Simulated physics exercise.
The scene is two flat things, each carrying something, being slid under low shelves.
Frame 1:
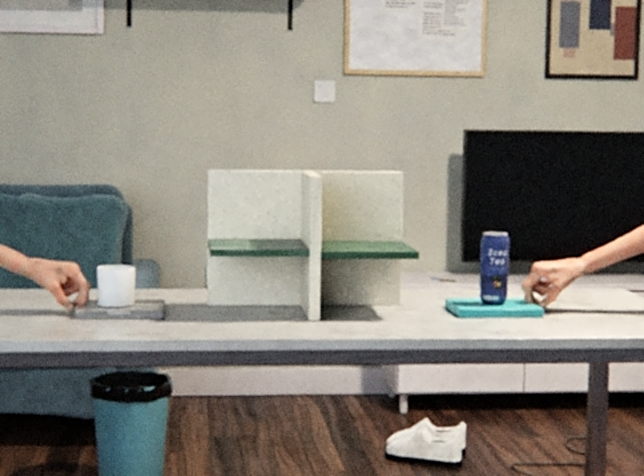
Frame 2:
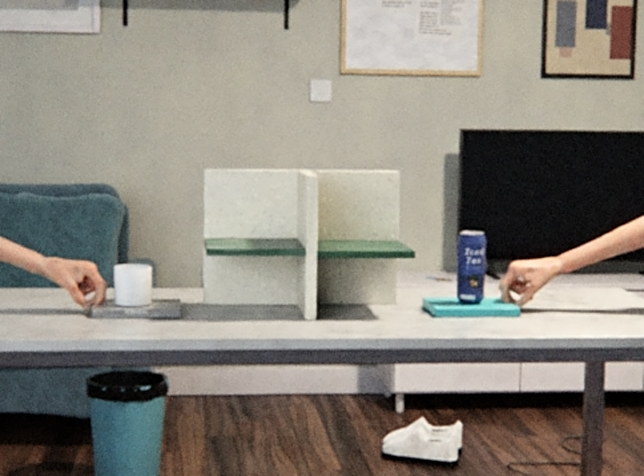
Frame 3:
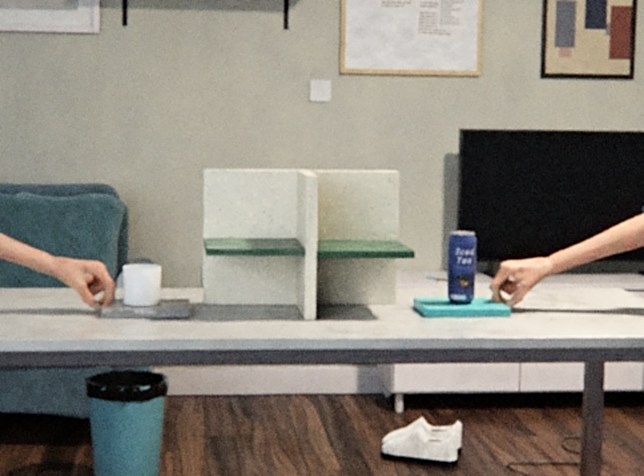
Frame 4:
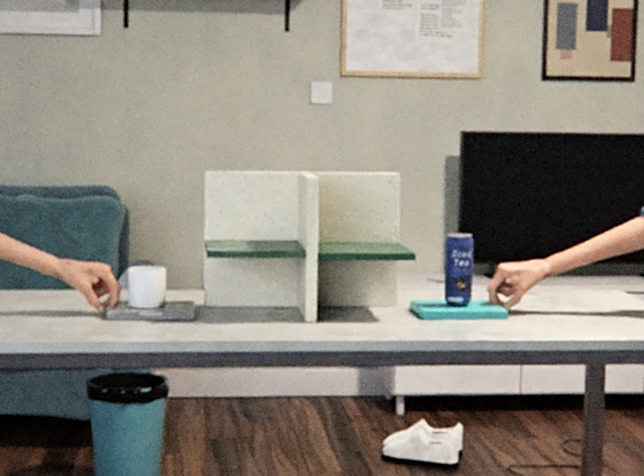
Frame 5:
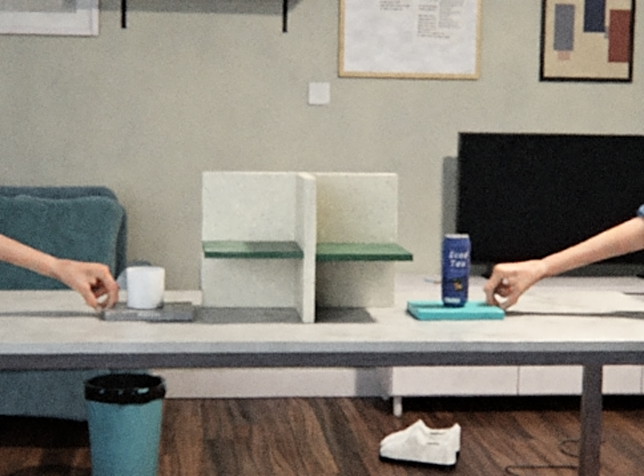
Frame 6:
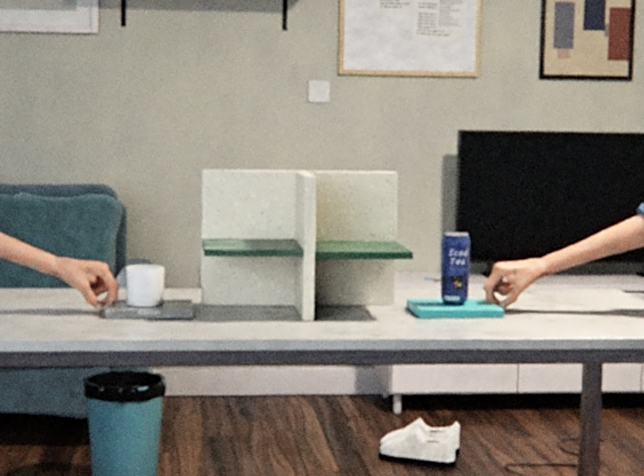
At the start, one hand on the left holds a grey box carrying a white beaker, and another on the right holds a turquoise tray carrying a blue can, either side of low green shelves. The hands slide both inward a short way, then they stay almost still.
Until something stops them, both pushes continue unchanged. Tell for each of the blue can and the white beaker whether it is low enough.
Blue can - not low enough. White beaker - low enough.
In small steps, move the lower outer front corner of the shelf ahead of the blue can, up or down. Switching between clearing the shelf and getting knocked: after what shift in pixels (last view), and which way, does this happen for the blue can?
Up by around 20 pixels.
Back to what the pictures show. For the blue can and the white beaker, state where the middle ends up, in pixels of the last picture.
In the last picture they settle around (437, 294) and (239, 286) respectively.
Then, 1.12 s later than the last frame, blue can tilted by 7° near (417, 267); white beaker riding along near (187, 286).
Then, 1.60 s later than the last frame, blue can tilted by 46° near (418, 269); white beaker riding along near (209, 286).
Then, 1.78 s later than the last frame, blue can on its side near (436, 290); white beaker riding along near (217, 286).
When it is over, the blue can is knocked back, near (437, 294); the white beaker passes below, near (239, 286).
